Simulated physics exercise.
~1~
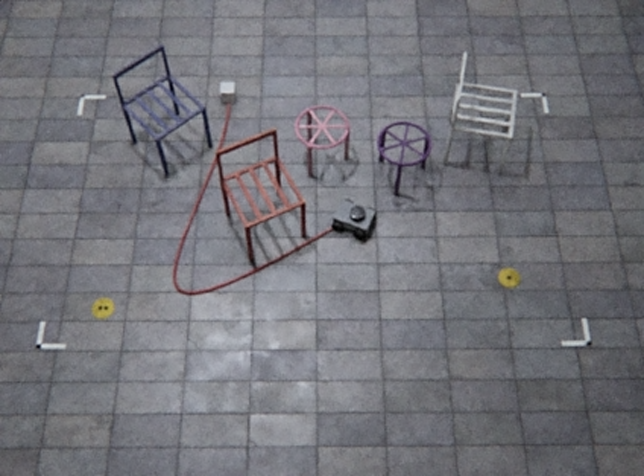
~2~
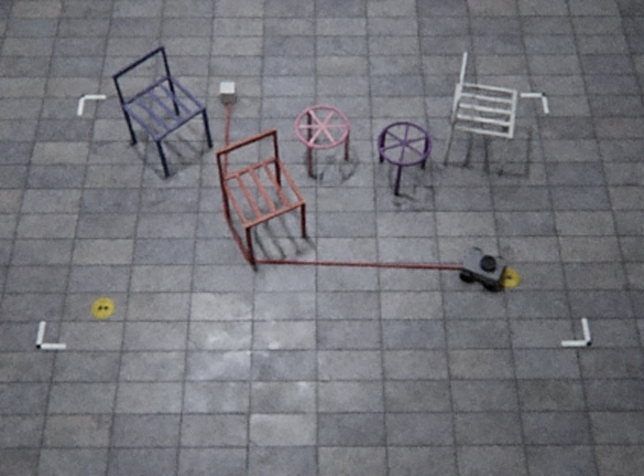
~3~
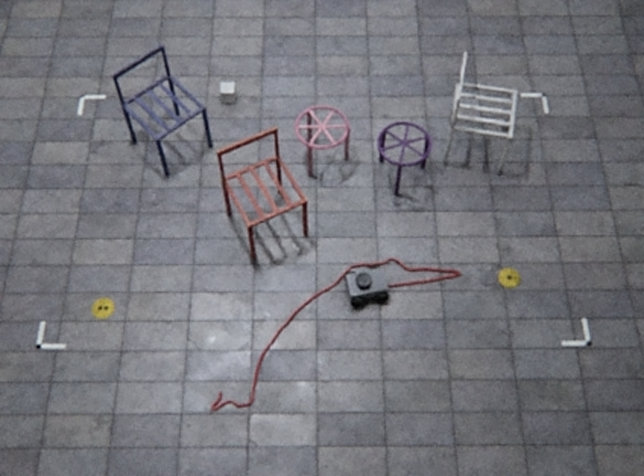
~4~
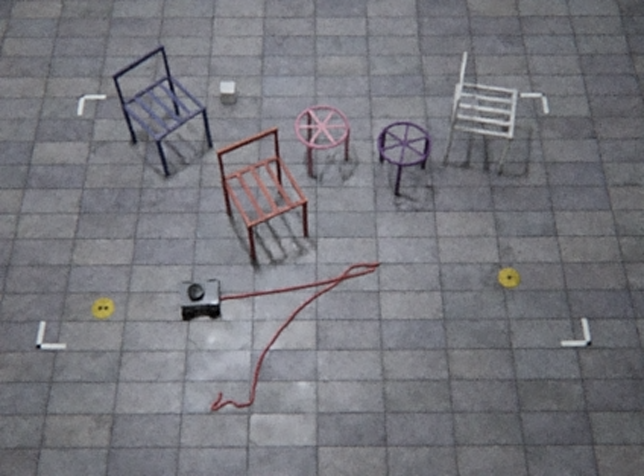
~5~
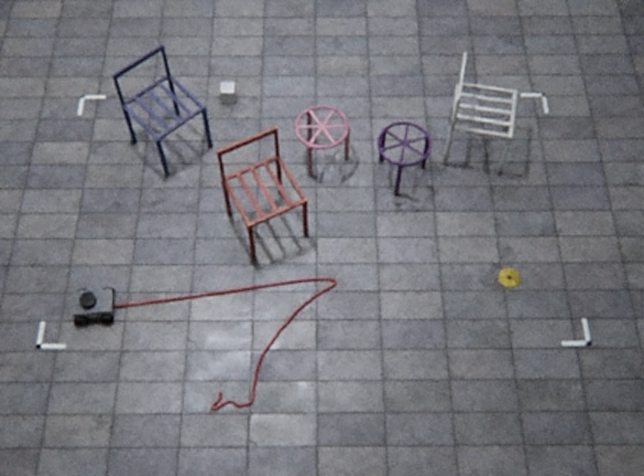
A small dark cart trailing a thin red lead sits on a grey paved floor, seen from above. Behind it stand a blue chair at left, a red chair nearer the middle, pink and purple stools, and a white chair at right. The cart drives right to a yellow mark, pulling the lead taut around the red chair's legs. The lead comes free from the small pale block at the back, and the cart heads left, dragging it across the open floor. It ends over the left yellow mark, the lead trailing behind, the furniture still in place.
